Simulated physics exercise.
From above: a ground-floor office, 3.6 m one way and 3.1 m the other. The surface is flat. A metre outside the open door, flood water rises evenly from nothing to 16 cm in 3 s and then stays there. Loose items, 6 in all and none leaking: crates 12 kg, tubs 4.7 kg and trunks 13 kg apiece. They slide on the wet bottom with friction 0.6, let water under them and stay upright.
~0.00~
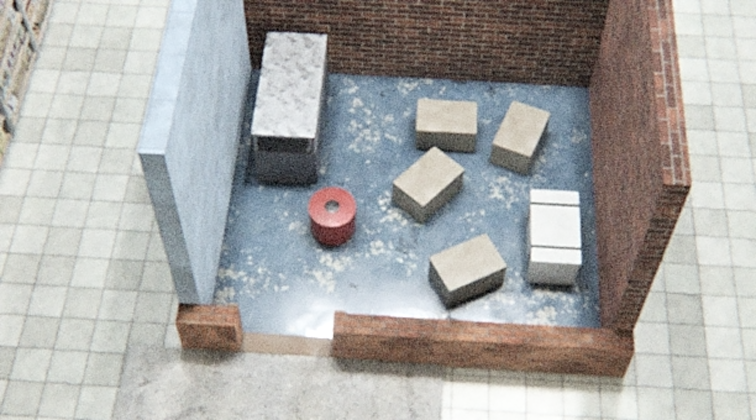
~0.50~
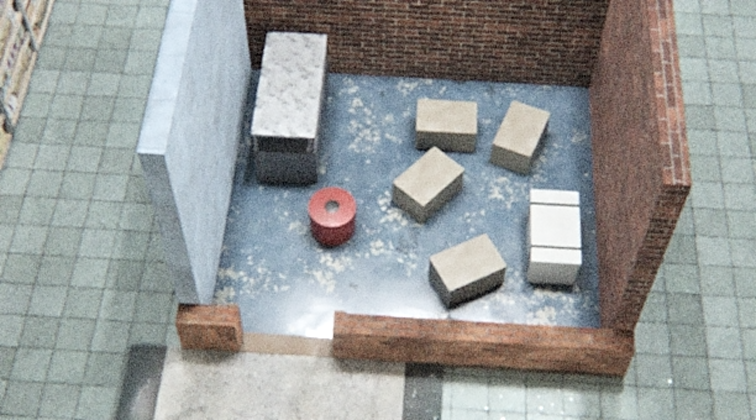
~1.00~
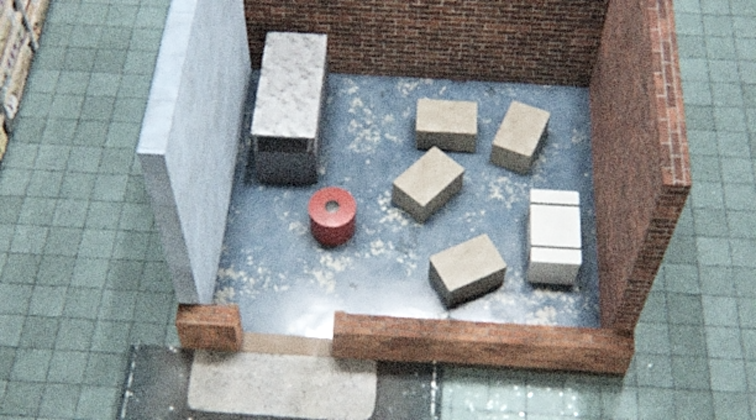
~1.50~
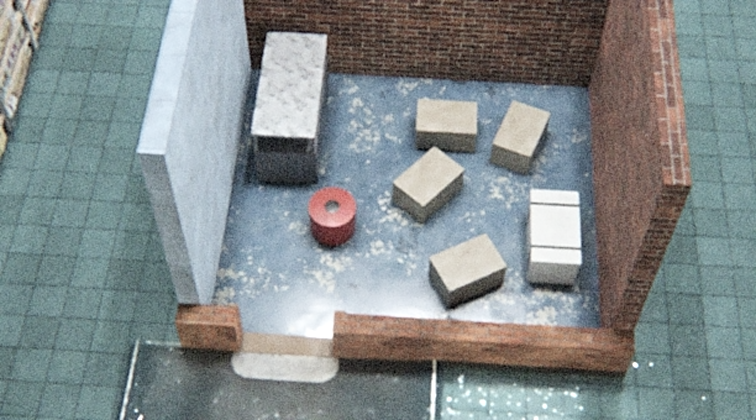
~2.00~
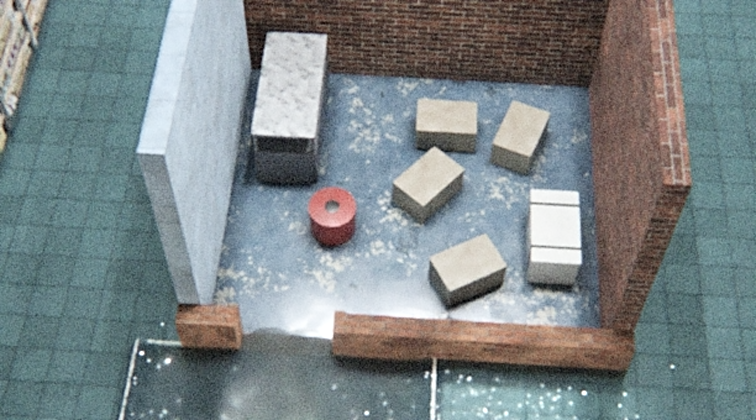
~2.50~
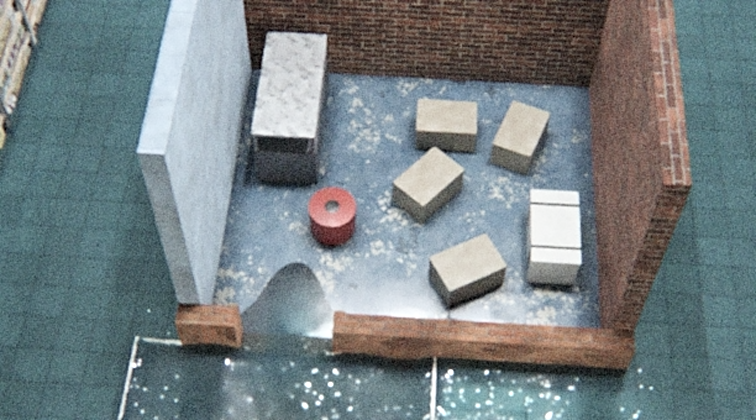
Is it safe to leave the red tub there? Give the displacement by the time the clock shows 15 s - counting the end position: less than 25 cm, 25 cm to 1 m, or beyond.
The red tub travels far.
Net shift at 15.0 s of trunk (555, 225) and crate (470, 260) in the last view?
In that order: 120 cm, 140 cm.
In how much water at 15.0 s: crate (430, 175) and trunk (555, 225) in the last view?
About 10 and 8 cm.
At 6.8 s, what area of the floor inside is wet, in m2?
About 8.0 m2.
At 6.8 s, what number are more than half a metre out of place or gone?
By then 1.
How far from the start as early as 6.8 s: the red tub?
About 200 cm.
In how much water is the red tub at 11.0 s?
About 10 cm.
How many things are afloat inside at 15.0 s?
I count 6.
After 3.5 s the red tub is near (336, 198), 0.1 m from its start, aground; 0 afloat.
After 6.8 s the red tub is near (460, 82), 2.0 m from its start, aground; 0 afloat.
After 11.0 s the red tub is near (574, 125), 2.6 m from its start, afloat; 5 afloat.
After 15.0 s the red tub is near (570, 285), 2.3 m from its start, afloat; 6 afloat.
